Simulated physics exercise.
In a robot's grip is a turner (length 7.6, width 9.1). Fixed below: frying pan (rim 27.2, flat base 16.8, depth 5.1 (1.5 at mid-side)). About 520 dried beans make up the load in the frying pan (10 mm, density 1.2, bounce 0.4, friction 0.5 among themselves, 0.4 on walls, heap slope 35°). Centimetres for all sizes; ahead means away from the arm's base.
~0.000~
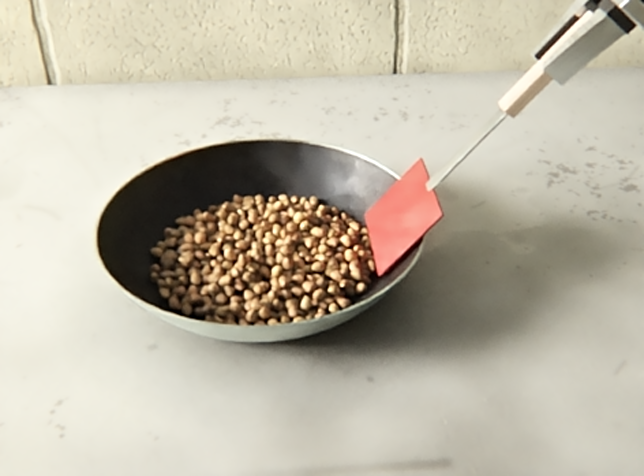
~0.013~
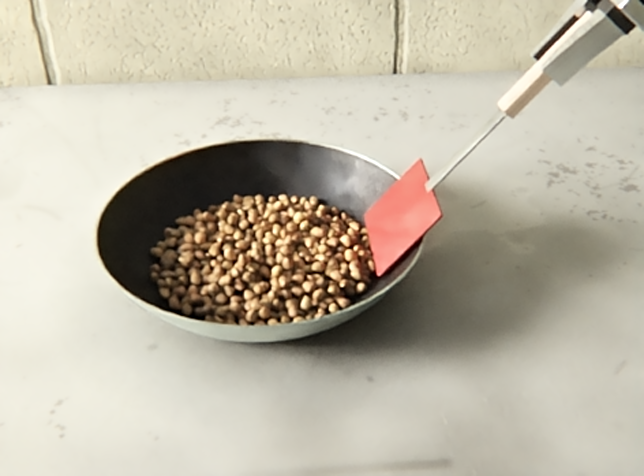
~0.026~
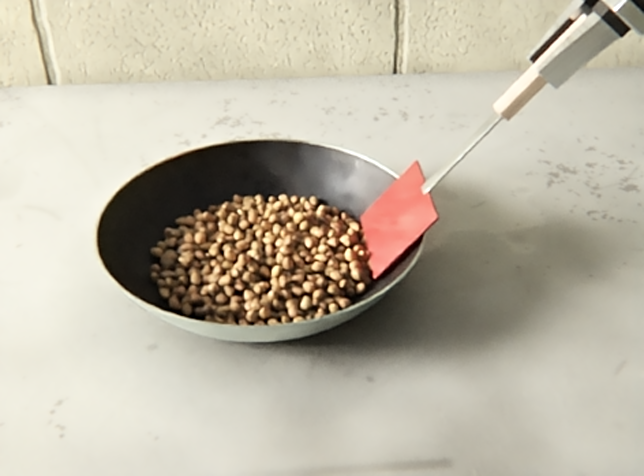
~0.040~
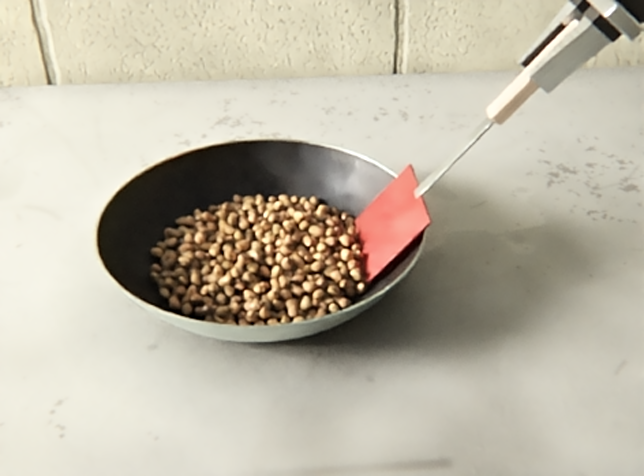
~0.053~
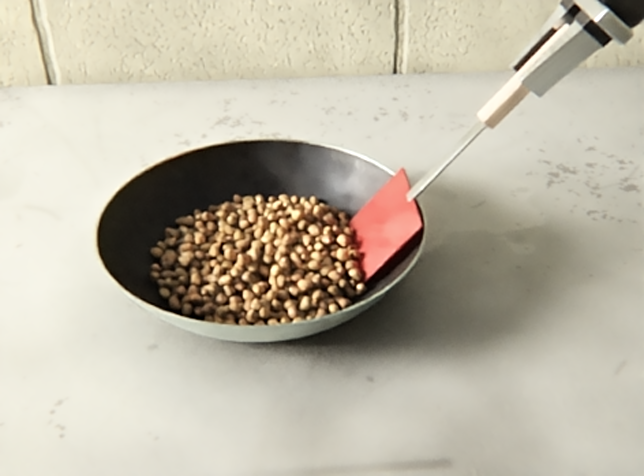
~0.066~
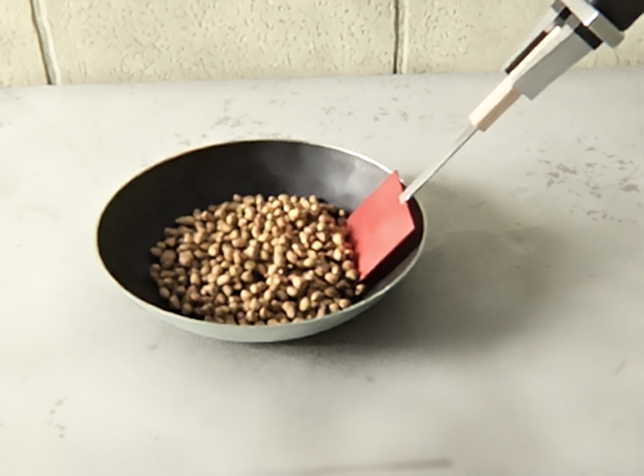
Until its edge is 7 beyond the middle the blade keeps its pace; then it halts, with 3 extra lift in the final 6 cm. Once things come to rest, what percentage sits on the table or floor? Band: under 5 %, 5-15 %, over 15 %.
Under 5 %.
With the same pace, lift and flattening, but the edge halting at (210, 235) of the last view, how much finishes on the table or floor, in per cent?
Around 0 percent.
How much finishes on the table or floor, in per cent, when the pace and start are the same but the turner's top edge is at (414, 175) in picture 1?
Around 0 percent ends up on the table or floor.
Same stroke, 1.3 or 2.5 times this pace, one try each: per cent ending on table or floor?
Near 0 and near 15 percent respectively.
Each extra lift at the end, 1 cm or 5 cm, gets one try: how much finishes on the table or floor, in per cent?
It comes to around 0 per cent on the first try and around 0 per cent on the second.
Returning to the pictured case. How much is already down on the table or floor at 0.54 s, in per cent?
0 per cent.
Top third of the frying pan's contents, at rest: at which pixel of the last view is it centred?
It is centred near (153, 239).
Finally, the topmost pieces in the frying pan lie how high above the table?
Roughly 5.5 centimetres.
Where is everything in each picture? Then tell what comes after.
Turner top edge at (432, 185), sloping 51°; upper third of the load around (265, 250), from x 155 to 370, top at y 200; 525 in the frying pan, in the first frame.
Turner top edge at (431, 185), sloping 51°; upper third of the load around (265, 250), from x 155 to 370, top at y 200, in the second frame.
Turner top edge at (427, 187), sloping 51°; upper third of the load around (265, 250), from x 155 to 370, top at y 200, in the third frame.
Turner top edge at (420, 191), sloping 51°; upper third of the load around (270, 250), from x 155 to 370, top at y 200, in the fourth frame.
Turner top edge at (412, 195), sloping 51°; upper third of the load around (275, 249), from x 155 to 370, top at y 200, in the fifth frame.
Turner top edge at (405, 197), sloping 51°; upper third of the load around (274, 246), from x 155 to 370, top at y 200; 525 in the frying pan, in the sixth frame.
By 0.18 s, sloping 51°, highest piece 6 above the table; 525 in the frying pan.
By 0.29 s, sloping 51°, highest piece 6 above the table; 525 in the frying pan.
By 0.54 s, sloping 51°, highest piece 5 above the table; 525 in the frying pan.
By 1.59 s, sloping 51°, highest piece 5 above the table; 525 in the frying pan.
Final count, 525 in the frying pan. That is 0 % on the table or floor.
